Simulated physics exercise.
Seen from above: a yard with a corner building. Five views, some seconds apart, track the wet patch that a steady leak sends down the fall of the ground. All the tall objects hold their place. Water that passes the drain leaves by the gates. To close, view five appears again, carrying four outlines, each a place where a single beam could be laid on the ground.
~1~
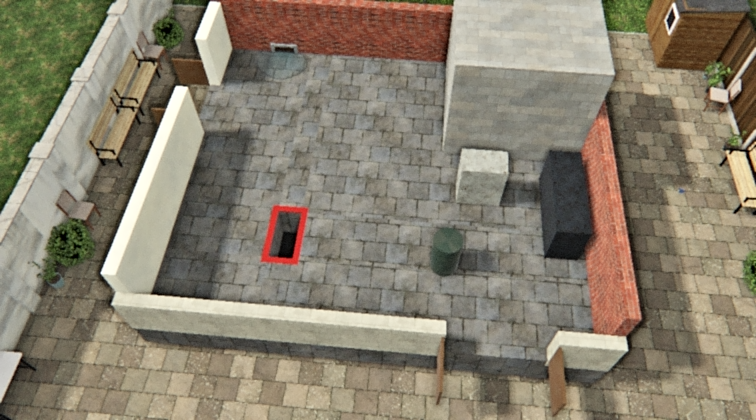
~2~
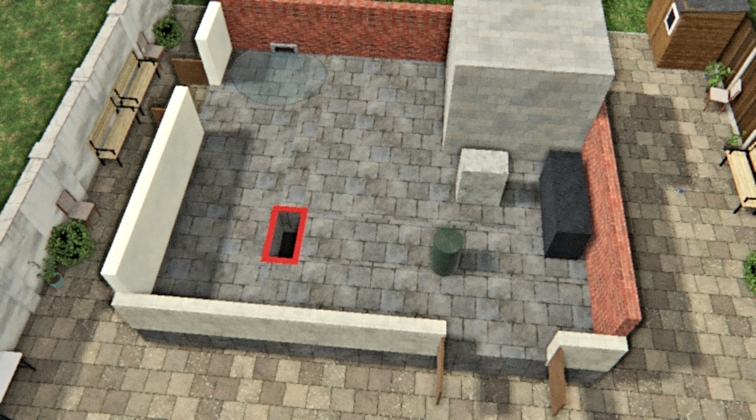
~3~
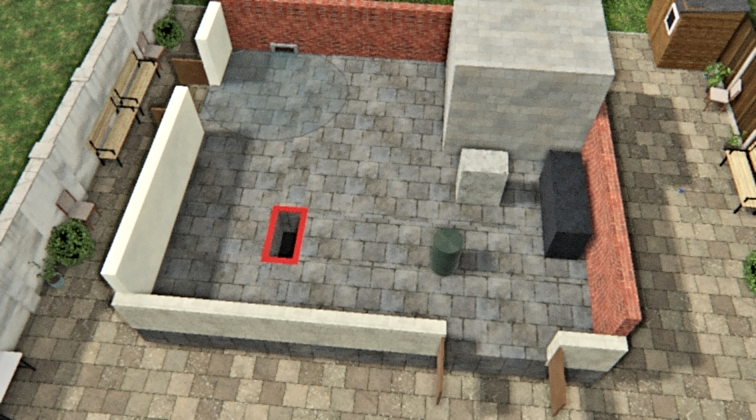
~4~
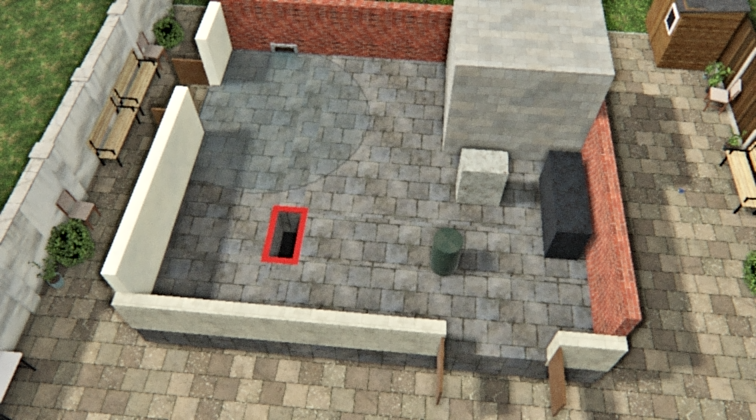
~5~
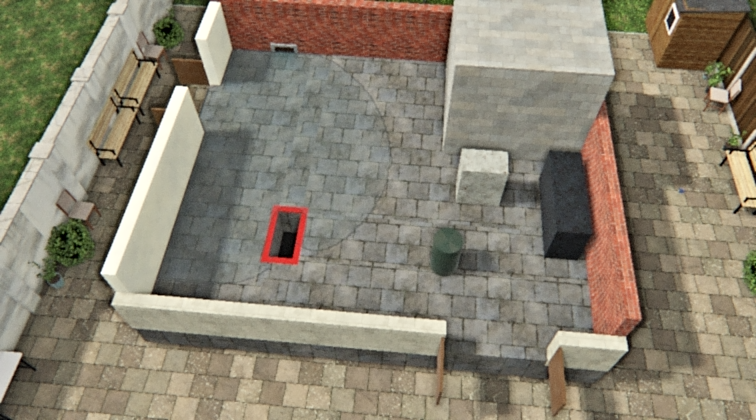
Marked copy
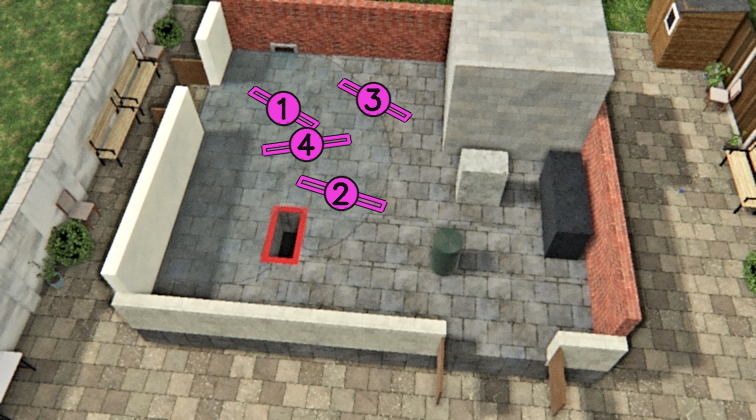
A walled, paved yard with a pale corner building lay still while a thin sheet of water spread from an opening in the back brick wall across the paving, reaching the red-edged drain pit.
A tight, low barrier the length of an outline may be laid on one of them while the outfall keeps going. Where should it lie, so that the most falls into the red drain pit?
I would pick spot 3.
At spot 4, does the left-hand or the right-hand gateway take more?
More leaves on the right.
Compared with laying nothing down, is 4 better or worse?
It is worse.
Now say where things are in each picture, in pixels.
The first picture shows outfall at (285, 49); red drain pit at (285, 234); open gate at (494, 344); open gate at (212, 108); 2 % of the ground under water, visible out to (266, 72); red drain pit still dry.
In the second picture, 6 % of the ground under water, visible out to (299, 100); red drain pit still dry.
In the third picture, 14 % of the ground under water, visible out to (232, 131); red drain pit still dry.
In the fourth picture, 26 % of the ground under water, visible out to (282, 189); red drain pit still dry.
In the fifth picture, 41 % of the ground under water, visible out to (159, 272); red drain pit taking water.
In magenta, 1 from (252, 90) to (314, 125); 2 from (300, 180) to (383, 206); 3 from (342, 83) to (407, 117); 4 from (264, 150) to (348, 139).
For spot 1, about 25 % of the stream goes into the red drain pit, about 66 % out by the gates.
For spot 2, about 25 % of the stream goes into the red drain pit, about 67 % out by the gates.
For spot 3, about 33 % of the stream goes into the red drain pit, about 60 % out by the gates.
For spot 4, about 21 % of the stream goes into the red drain pit, about 72 % out by the gates.
